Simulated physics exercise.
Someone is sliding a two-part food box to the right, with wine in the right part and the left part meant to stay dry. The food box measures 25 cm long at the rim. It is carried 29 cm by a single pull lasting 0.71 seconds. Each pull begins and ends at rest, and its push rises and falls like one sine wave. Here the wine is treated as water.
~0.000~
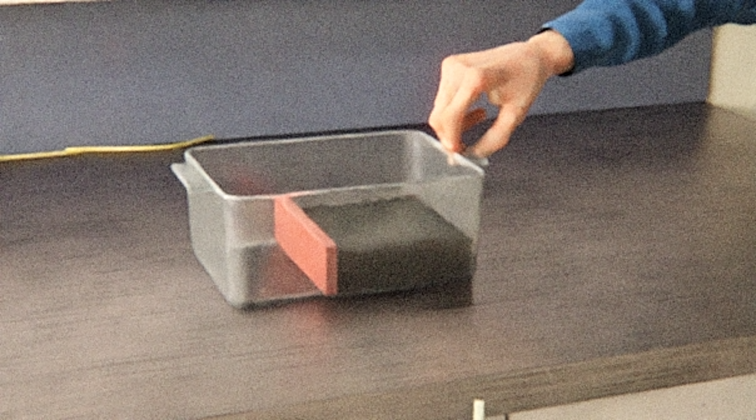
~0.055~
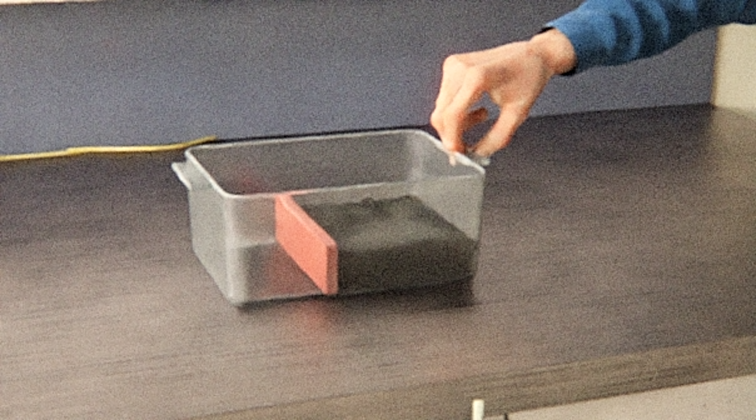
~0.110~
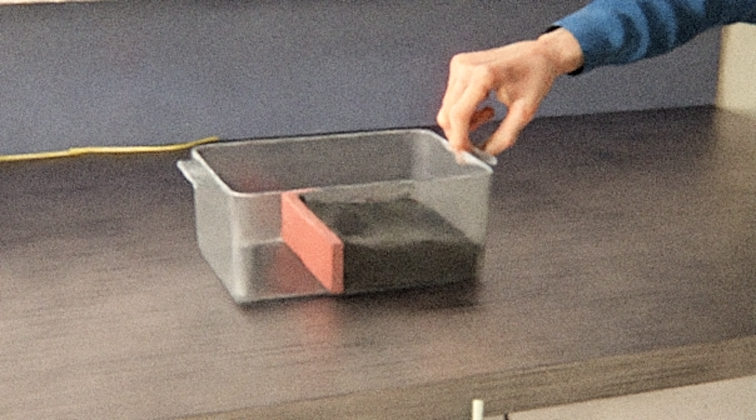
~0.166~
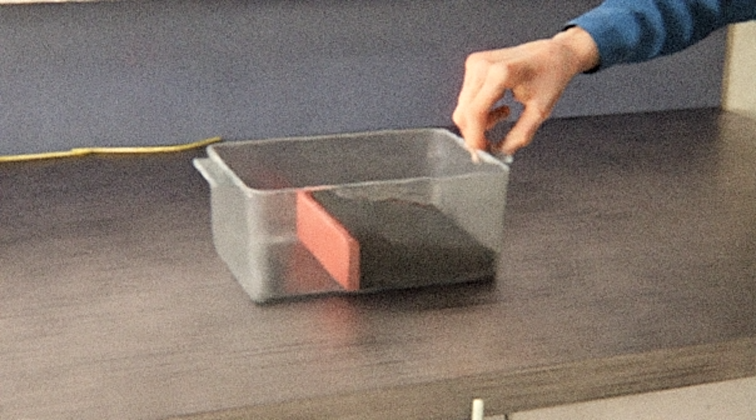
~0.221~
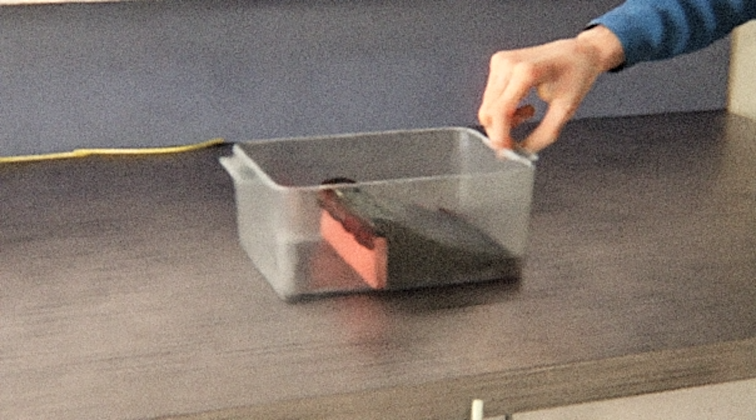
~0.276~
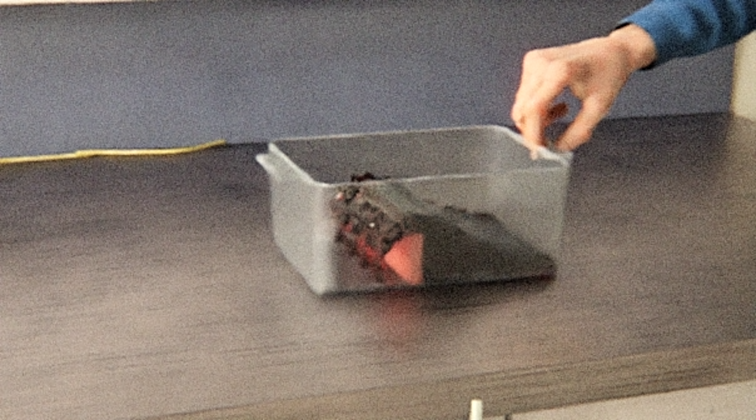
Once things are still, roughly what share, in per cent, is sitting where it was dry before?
Around 25 per cent sits in the formerly dry part.
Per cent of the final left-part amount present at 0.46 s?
Estimate: Close to 70 in a hundred.
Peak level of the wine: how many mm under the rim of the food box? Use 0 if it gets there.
0 mm.
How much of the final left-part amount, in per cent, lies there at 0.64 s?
About 70 per cent.
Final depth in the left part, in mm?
Depth: Around 16 mm.
Then, 0.46 s in, it has gone 22 cm; 17 per cent is on the left side and 0 is out of the food box.
Then, 0.64 s in, it has gone 29 cm; 17 per cent is on the left side and 2 is out of the food box.
Then, 0.82 s in, it has gone 29 cm; 17 per cent is on the left side and 2 is out of the food box.
Then, 1.00 s in, it has gone 29 cm; 25 per cent is on the left side and 2 is out of the food box.
Finally, 25 per cent is on the left side and 2 is out of the food box.
